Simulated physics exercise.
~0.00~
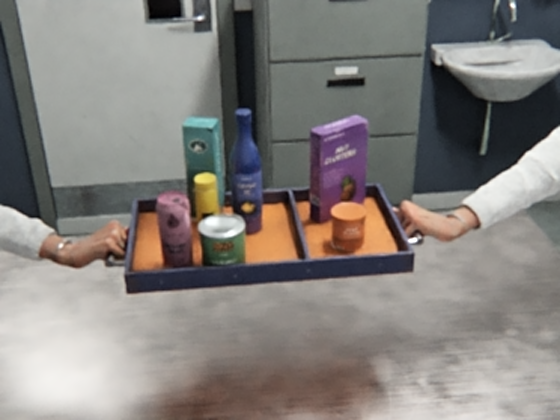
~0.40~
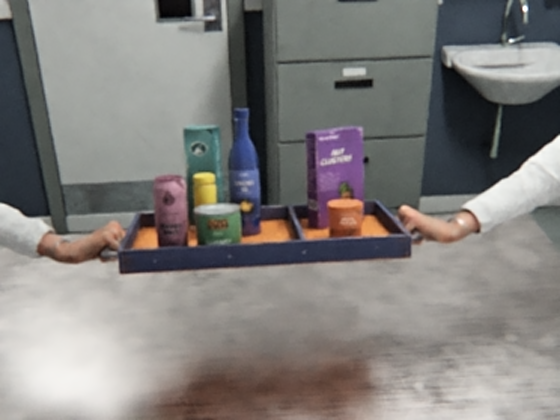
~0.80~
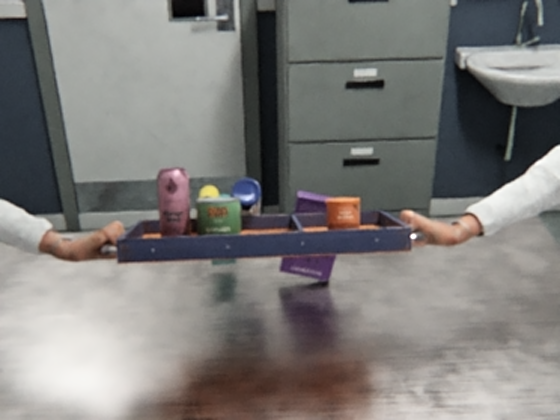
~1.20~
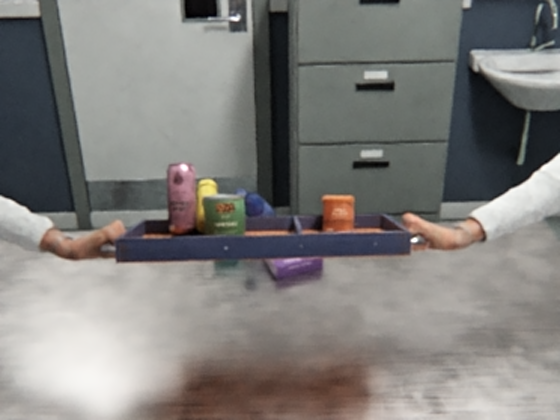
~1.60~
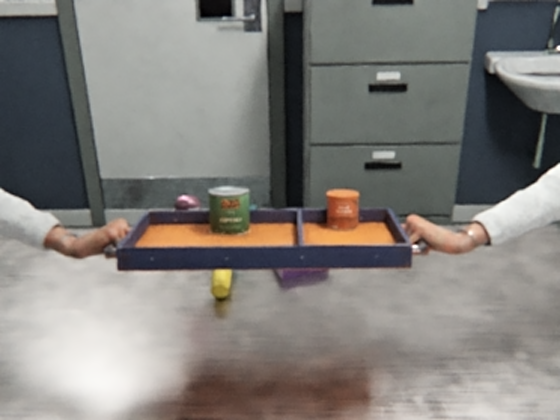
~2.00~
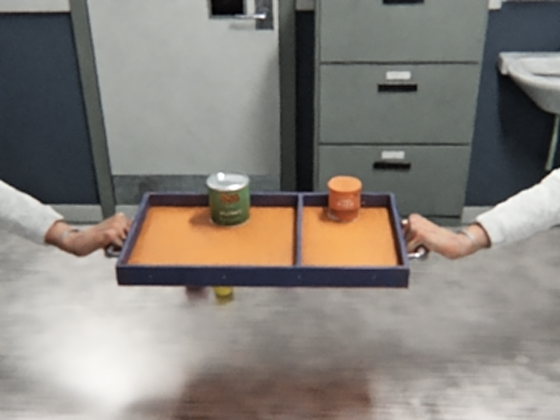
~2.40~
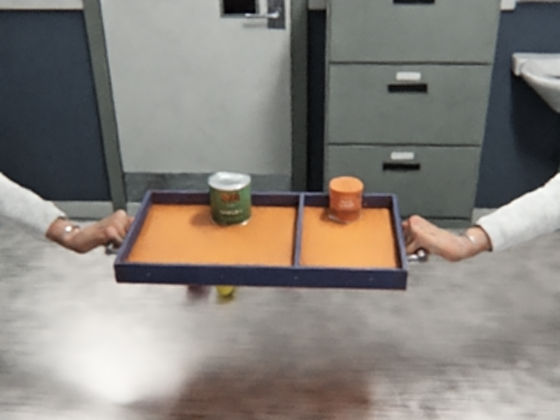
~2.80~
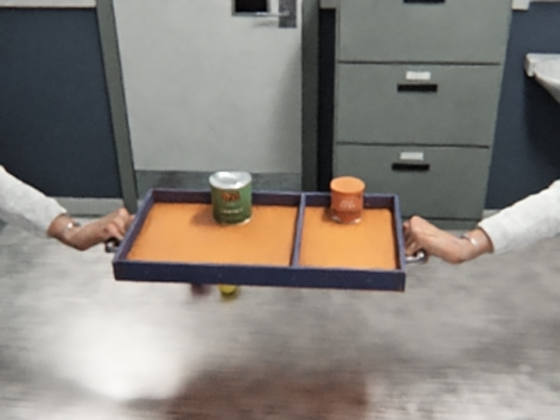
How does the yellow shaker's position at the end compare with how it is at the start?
At the start the yellow shaker stands upright on the tray, but by the end it is lying on its side on the surface below, with only a bit of it showing past the tray's near edge.
